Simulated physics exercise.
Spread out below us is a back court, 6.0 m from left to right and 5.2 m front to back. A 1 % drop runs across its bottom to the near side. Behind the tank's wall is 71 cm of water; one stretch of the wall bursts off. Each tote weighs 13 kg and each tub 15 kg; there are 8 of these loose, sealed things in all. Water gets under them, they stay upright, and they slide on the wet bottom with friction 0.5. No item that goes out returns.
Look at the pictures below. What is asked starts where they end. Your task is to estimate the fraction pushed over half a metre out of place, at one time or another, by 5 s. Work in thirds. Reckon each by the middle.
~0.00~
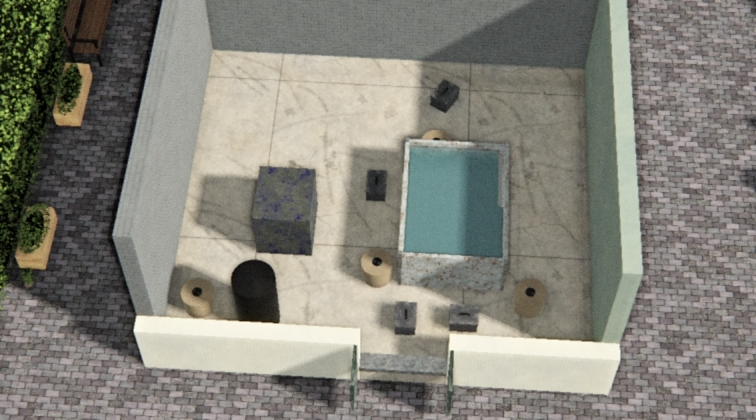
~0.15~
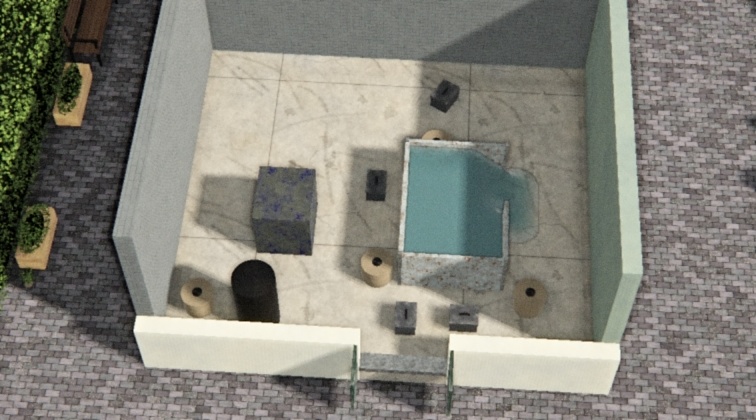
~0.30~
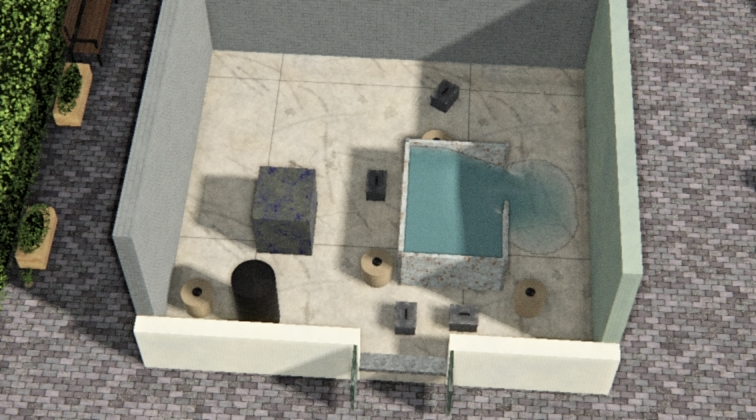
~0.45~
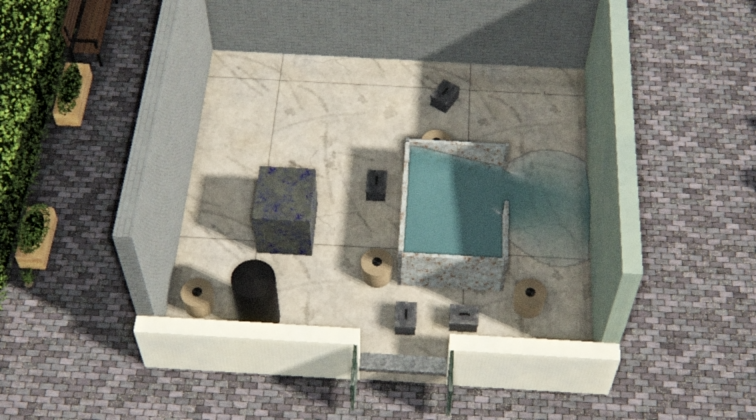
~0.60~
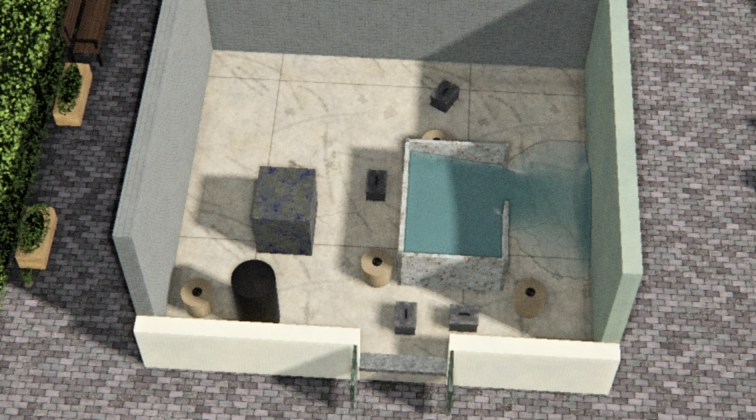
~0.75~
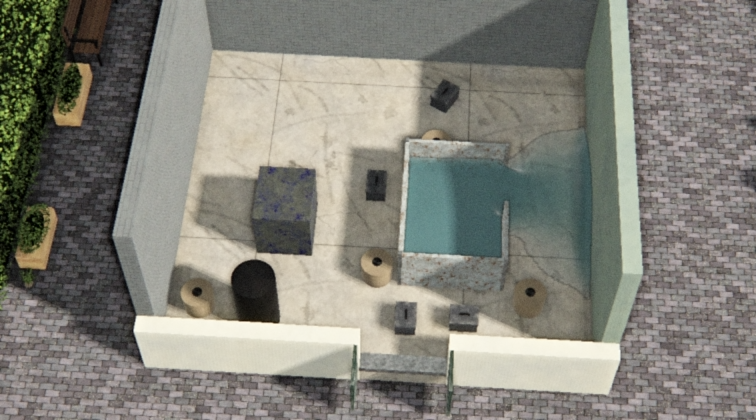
The share is between one third and two thirds.
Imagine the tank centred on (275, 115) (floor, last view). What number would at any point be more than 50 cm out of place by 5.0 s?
Then 4 of them would.
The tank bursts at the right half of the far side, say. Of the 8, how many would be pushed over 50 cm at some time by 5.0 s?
Then the count would be 1.
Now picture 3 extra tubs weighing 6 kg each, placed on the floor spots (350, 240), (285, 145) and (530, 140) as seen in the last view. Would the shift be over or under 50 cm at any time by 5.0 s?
Respectively: Doesn't reach it; doesn't reach it; tops it.
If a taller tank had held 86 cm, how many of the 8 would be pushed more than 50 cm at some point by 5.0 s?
The count would be 4.
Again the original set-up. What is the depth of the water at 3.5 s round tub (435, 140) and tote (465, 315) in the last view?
Around 2 cm and 9 cm.
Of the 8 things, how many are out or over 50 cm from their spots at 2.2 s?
Tally: 1.
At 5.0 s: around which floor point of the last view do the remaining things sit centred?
(358, 255).
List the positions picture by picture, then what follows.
A tote at (464, 314), on the bottom; a tub at (530, 292), on the bottom; water covers 2.7 m2; 0 of 8 have shifted, in the first picture.
A tote at (464, 314) rests on the ground; a tub at (530, 292) rests on the ground; water covers 3.3 m2; 0 of 8 have shifted, in the second picture.
A tote at (464, 314), on the bottom; a tub at (530, 292) rests on the ground; 4.2 m2 under water; 0 of 8 have shifted, in the third picture.
A tote at (464, 314), on the bottom; a tub at (530, 292), on the bottom; water covers 4.9 m2; 0 of 8 have shifted, in the fourth picture.
A tote at (464, 314), on the bottom; a tub at (530, 292), on the bottom; 5.2 m2 under water; 0 of 8 have shifted, in the fifth picture.
A tote at (464, 314) rests on the ground; a tub at (530, 292) rests on the ground; 5.4 m2 under water; 0 of 8 have shifted, in the sixth picture.
After 1.1 s 0 of 8 are over 50 cm from their spots; 0 afloat.
After 2.2 s 1 of 8 are over 50 cm from their spots; 0 afloat.
After 3.5 s 2 of 8 are over 50 cm from their spots; 0 afloat.
After 5.0 s 4 of 8 are over 50 cm from their spots, and 4 have been at some point; 0 afloat.
